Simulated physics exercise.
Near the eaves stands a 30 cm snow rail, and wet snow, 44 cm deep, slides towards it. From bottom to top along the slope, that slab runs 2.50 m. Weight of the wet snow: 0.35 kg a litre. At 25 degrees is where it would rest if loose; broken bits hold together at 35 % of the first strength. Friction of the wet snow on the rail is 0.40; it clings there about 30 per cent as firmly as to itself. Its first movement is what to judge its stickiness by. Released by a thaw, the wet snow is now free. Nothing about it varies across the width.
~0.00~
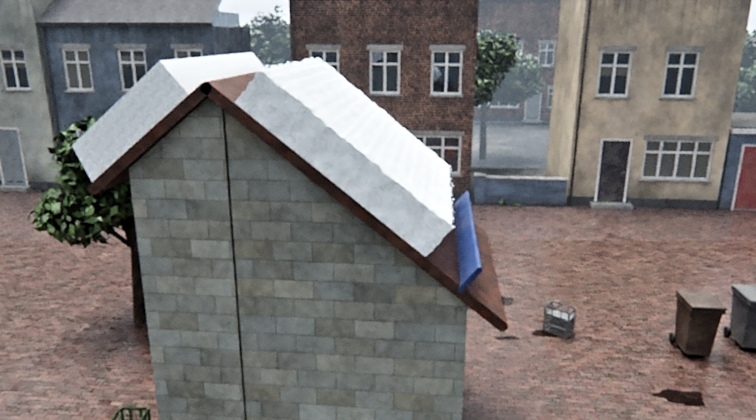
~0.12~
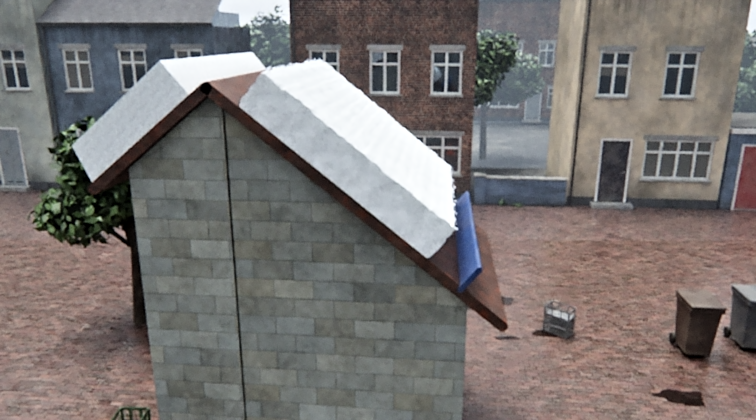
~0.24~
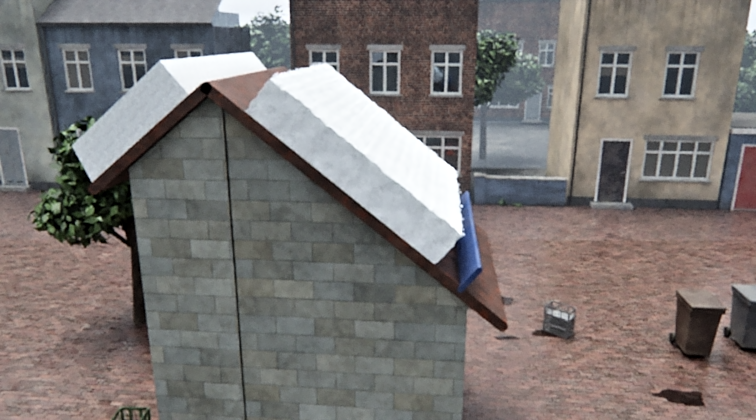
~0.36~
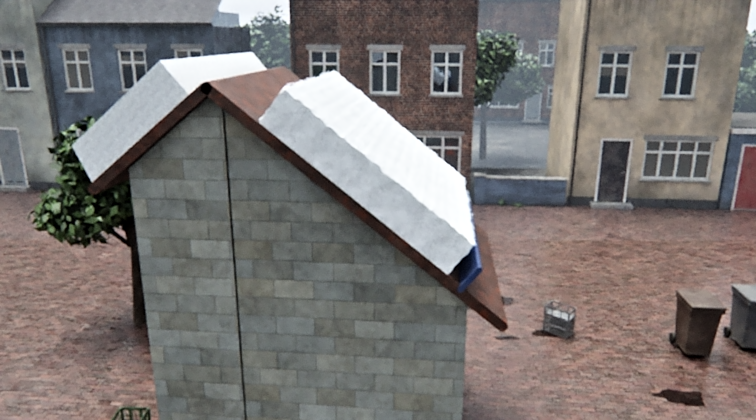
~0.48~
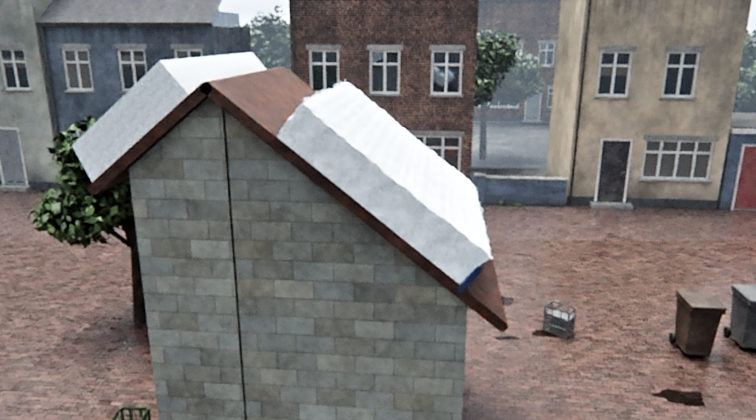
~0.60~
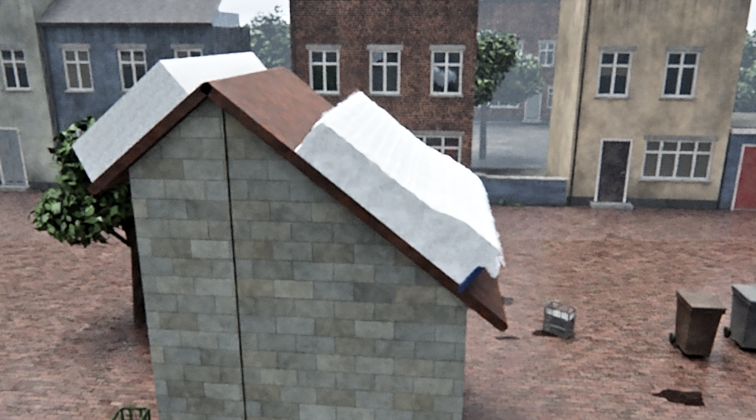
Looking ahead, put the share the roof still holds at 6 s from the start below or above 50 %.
At 6 s from the start, the share the roof still holds is higher than 50 %.
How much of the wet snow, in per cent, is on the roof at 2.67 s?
Roughly 65 per cent.
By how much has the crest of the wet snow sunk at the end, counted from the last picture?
About 0.5 m.
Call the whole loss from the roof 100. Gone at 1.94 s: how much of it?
It comes to about 100 percent.
After 1.22 s, 79 % of the snow is on the roof.
After 1.94 s, 66 % of the snow is on the roof.
After 2.67 s, 66 % of the snow is on the roof.
After 3.40 s, 66 % of the snow is on the roof.
After 6.00 s, at the end, 66 % of the snow is on the roof.
